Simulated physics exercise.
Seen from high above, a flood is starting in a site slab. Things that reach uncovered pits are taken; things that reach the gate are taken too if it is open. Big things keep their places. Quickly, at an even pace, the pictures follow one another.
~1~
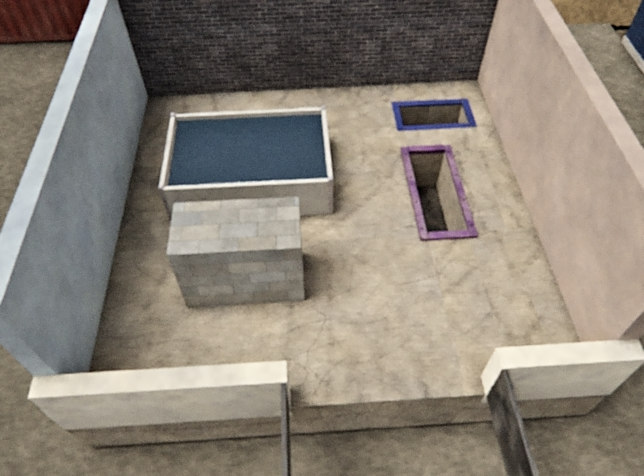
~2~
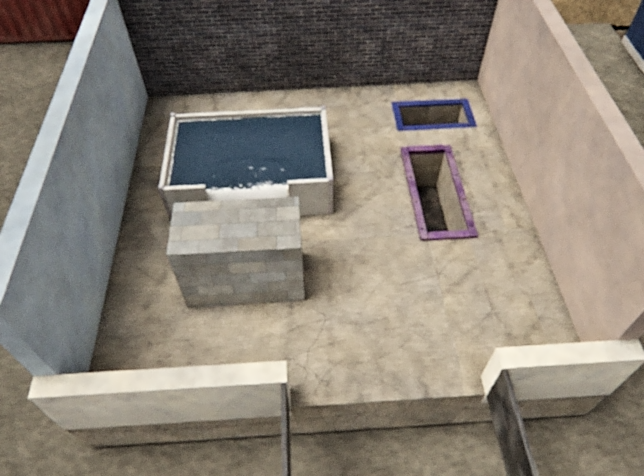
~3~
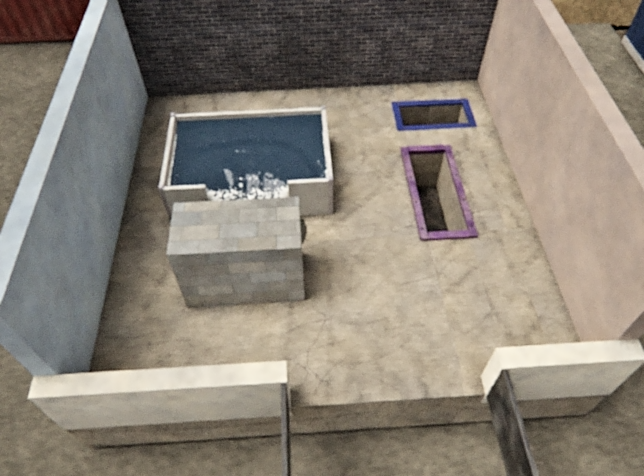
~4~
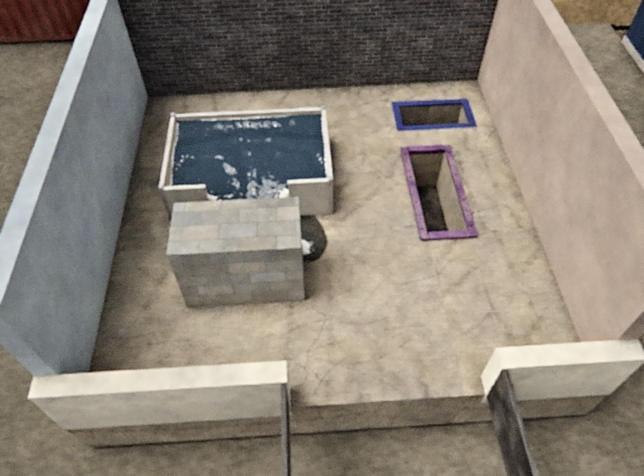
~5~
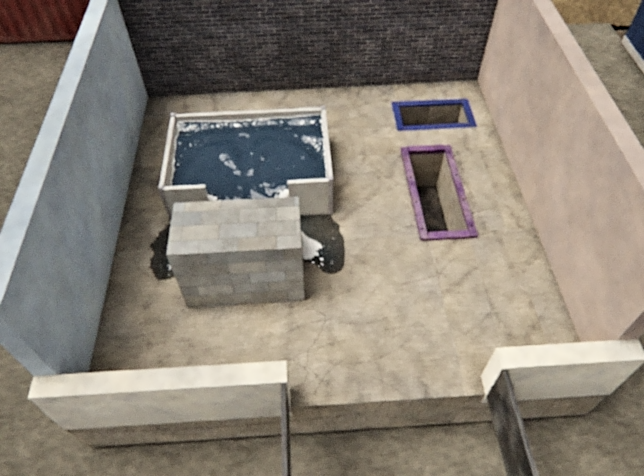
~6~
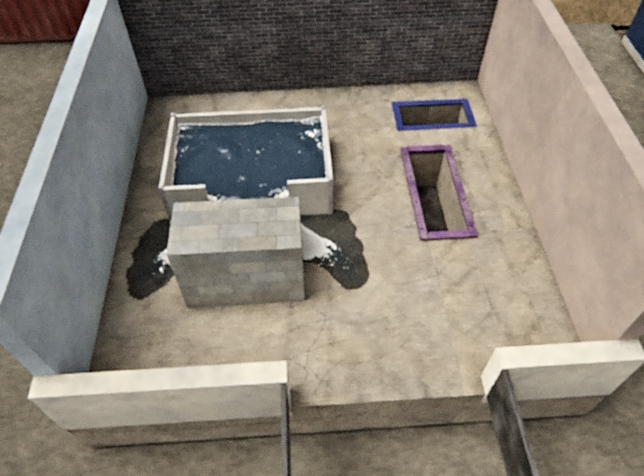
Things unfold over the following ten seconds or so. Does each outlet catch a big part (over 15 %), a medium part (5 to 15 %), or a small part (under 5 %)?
Parts caught - gate: A medium part; purple pit: A medium part; blue pit: A medium part.
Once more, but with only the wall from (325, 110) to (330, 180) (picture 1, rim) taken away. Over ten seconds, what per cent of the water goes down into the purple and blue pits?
I'd say the purple pit gets around 45 percent and the blue pit around 25 percent.
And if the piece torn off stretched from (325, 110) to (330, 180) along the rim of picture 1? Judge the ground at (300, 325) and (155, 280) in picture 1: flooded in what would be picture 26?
Unsoaked, then unsoaked.
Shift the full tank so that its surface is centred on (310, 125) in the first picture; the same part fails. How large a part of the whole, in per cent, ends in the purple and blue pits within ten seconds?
So purple takes 0 % and blue takes 6 %.
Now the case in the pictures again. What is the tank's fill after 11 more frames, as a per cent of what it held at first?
Roughly 52 percent.
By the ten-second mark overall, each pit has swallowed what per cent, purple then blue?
Roughly 12 %, then roughly 8 %.
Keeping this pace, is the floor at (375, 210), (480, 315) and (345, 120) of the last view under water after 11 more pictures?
Listed points: Inundated / inundated / unwetted.
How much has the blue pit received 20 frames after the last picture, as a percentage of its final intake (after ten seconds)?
It works out at roughly 0 percent of the ten-second total.
A moment on, water covers 25 % of the floor; the gate 0 %, the purple pit 0 %, the blue pit 0 %.
Next, water covers 45 % of the floor; the gate 0 %, the purple pit 4 %, the blue pit 0 %.
Then, water covers 60 % of the floor; the gate 0 %, the purple pit 8 %, the blue pit 0 %.
Later, water covers 90 % of the floor; the gate 3 %, the purple pit 11 %, the blue pit 0 %.
In the end, water covers 100 % of the floor; the gate 8 %, the purple pit 12 %, the blue pit 7 %.
